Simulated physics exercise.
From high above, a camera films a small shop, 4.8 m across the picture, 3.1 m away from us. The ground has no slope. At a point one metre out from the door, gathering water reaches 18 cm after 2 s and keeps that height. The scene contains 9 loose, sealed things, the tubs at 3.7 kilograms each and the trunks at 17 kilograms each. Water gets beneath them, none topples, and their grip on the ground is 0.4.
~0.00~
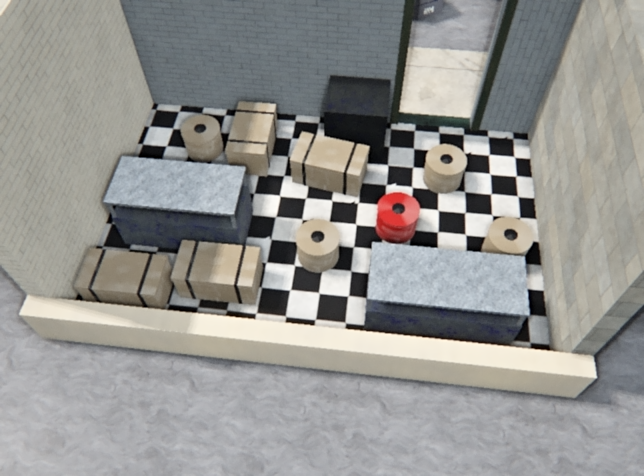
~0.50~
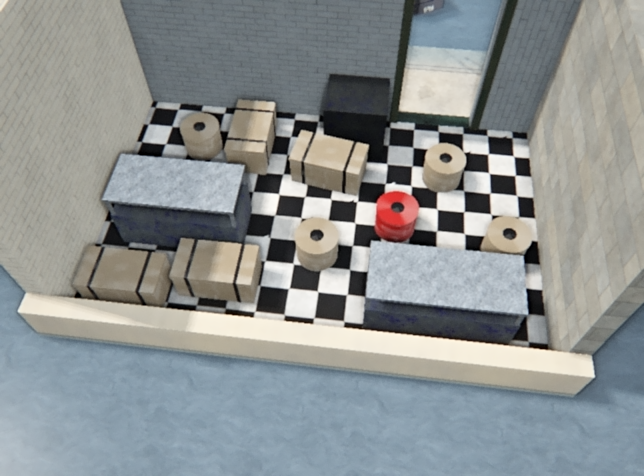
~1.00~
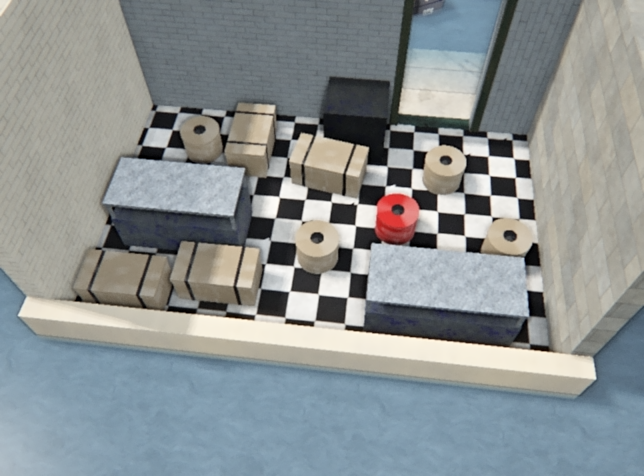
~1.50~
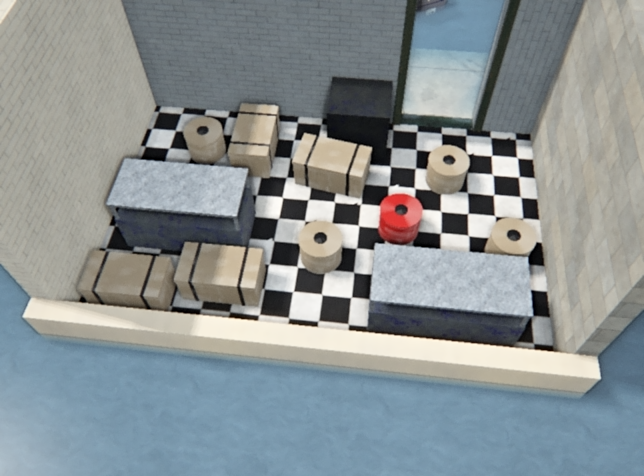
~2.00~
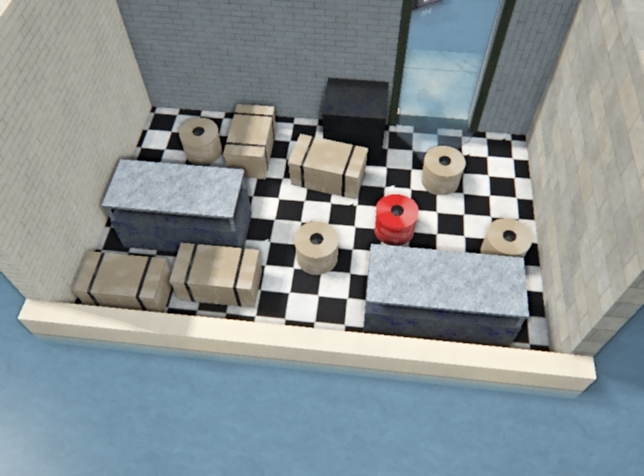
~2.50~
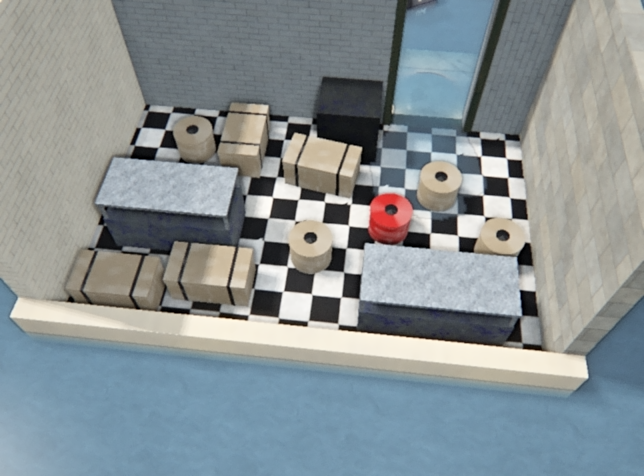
Blue water surrounds a small shop with a black-and-white checkered floor, seen from high above through its open front. A red tub sits right of centre among tan drums and strapped boxes, with two grey-blue counters and a black box by the back doorway. The grey ground outside turns blue, then water creeps in through the doorway across the tiles, while the view shifts slightly.
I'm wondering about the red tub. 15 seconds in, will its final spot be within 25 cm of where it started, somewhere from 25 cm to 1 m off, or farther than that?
Distance covered: Large.
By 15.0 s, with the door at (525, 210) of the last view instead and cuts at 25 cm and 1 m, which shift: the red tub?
In that case the red tub would have gone a great distance.
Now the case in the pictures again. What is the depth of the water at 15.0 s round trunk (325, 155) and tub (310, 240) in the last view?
I'd put it at 8 cm and 13 cm respectively.
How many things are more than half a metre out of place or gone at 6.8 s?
Answer: 3.
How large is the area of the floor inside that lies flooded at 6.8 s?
Close to 9.0 m2, I'd say.
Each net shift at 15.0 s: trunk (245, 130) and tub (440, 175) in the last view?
In that order: 40 cm, 200 cm.
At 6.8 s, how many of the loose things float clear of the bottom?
At that moment it comes to 3.
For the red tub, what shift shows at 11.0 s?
Roughly 140 cm.
After 3.5 s the red tub is near (378, 246), 0.5 m from its start, aground; 1 afloat.
After 6.8 s the red tub is near (268, 177), 1.4 m from its start, aground; 3 afloat.
After 11.0 s the red tub is near (268, 169), 1.4 m from its start, afloat; 6 afloat.
After 15.0 s the red tub is near (216, 165), 2.0 m from its start, afloat; 9 afloat.
